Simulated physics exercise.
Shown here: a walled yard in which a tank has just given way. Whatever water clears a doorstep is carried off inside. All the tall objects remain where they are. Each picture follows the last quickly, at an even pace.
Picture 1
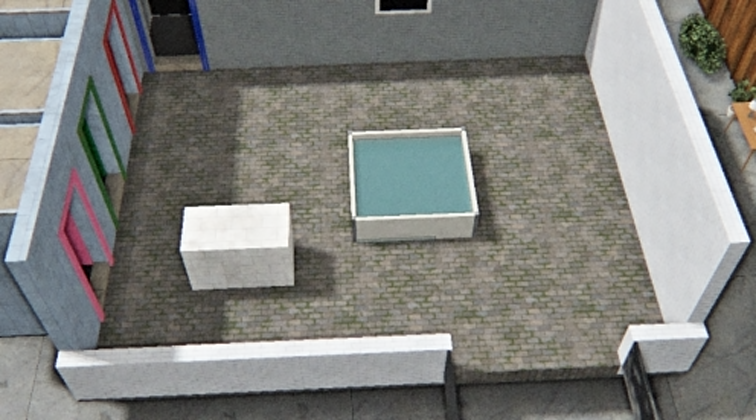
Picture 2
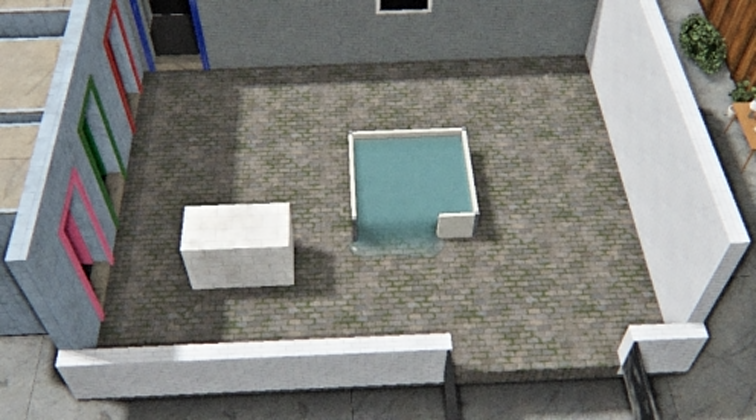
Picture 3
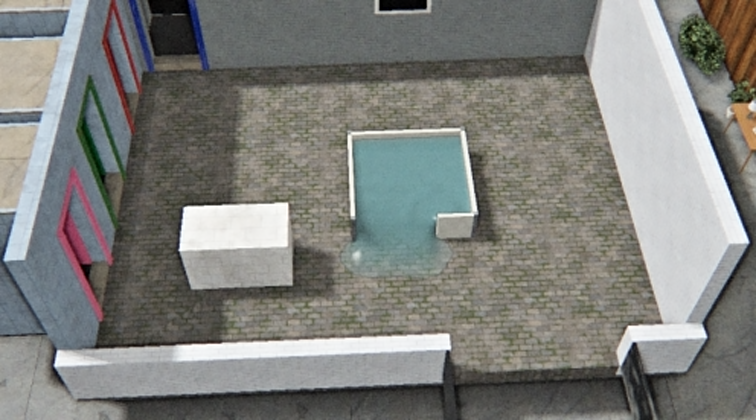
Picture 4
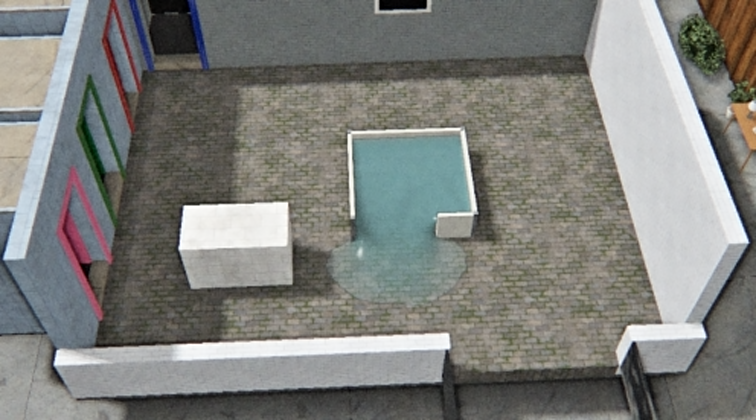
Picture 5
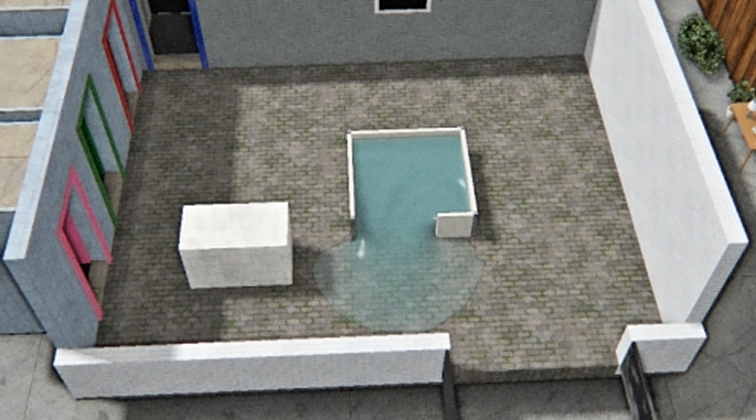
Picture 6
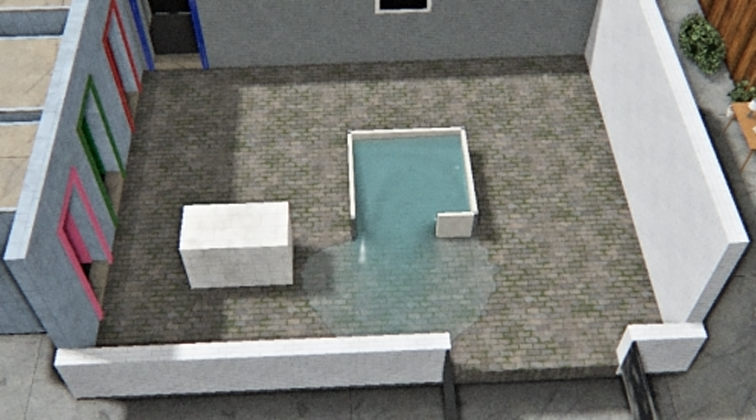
A water tank in a walled yard opens at the front and water spreads across the paving.
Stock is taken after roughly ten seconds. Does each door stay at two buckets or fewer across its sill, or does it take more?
Taking them in turn: The red door stays at two or fewer, the green door stays at two or fewer, the blue door stays at two or fewer, the pink door stays at two or fewer.
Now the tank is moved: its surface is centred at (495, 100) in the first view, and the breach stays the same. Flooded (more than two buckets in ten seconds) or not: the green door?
Result for green: It doesn't reach it.
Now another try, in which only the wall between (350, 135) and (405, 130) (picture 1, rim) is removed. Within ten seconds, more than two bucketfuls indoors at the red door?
Well, the red door crosses the line here.
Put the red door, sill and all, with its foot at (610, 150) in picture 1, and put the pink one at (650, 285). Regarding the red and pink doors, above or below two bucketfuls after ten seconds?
Well, the red one stays short of the threshold, while the pink one stays short of the threshold.
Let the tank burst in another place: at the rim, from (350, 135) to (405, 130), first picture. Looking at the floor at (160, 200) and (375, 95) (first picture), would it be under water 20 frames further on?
Still dry and Soaked.
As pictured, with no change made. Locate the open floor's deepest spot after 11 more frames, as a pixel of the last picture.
(380, 361).
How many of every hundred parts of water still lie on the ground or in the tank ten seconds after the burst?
I'd say roughly 76 percent.
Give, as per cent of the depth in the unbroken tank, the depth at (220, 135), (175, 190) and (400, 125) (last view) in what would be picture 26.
First spot roughly 0 %, second 0 %, third 0 %.
A moment on, water covers 15 % of the floor; the red door not reached, the green door not reached, the blue door not reached, the pink door not reached.
Next, water covers 15 % of the floor; the red door not reached, the green door not reached, the blue door not reached, the pink door not reached.
Then, water covers 25 % of the floor; the red door not reached, the green door not reached, the blue door not reached, the pink door wet at the sill, nothing in.
Later, water covers 45 % of the floor; the red door wet at the sill, nothing in, the green door wet at the sill, nothing in, the blue door not reached, the pink door under two buckets in.
In the end, water covers 60 % of the floor; the red door wet at the sill, nothing in, the green door wet at the sill, nothing in, the blue door wet at the sill, nothing in, the pink door under two buckets in.
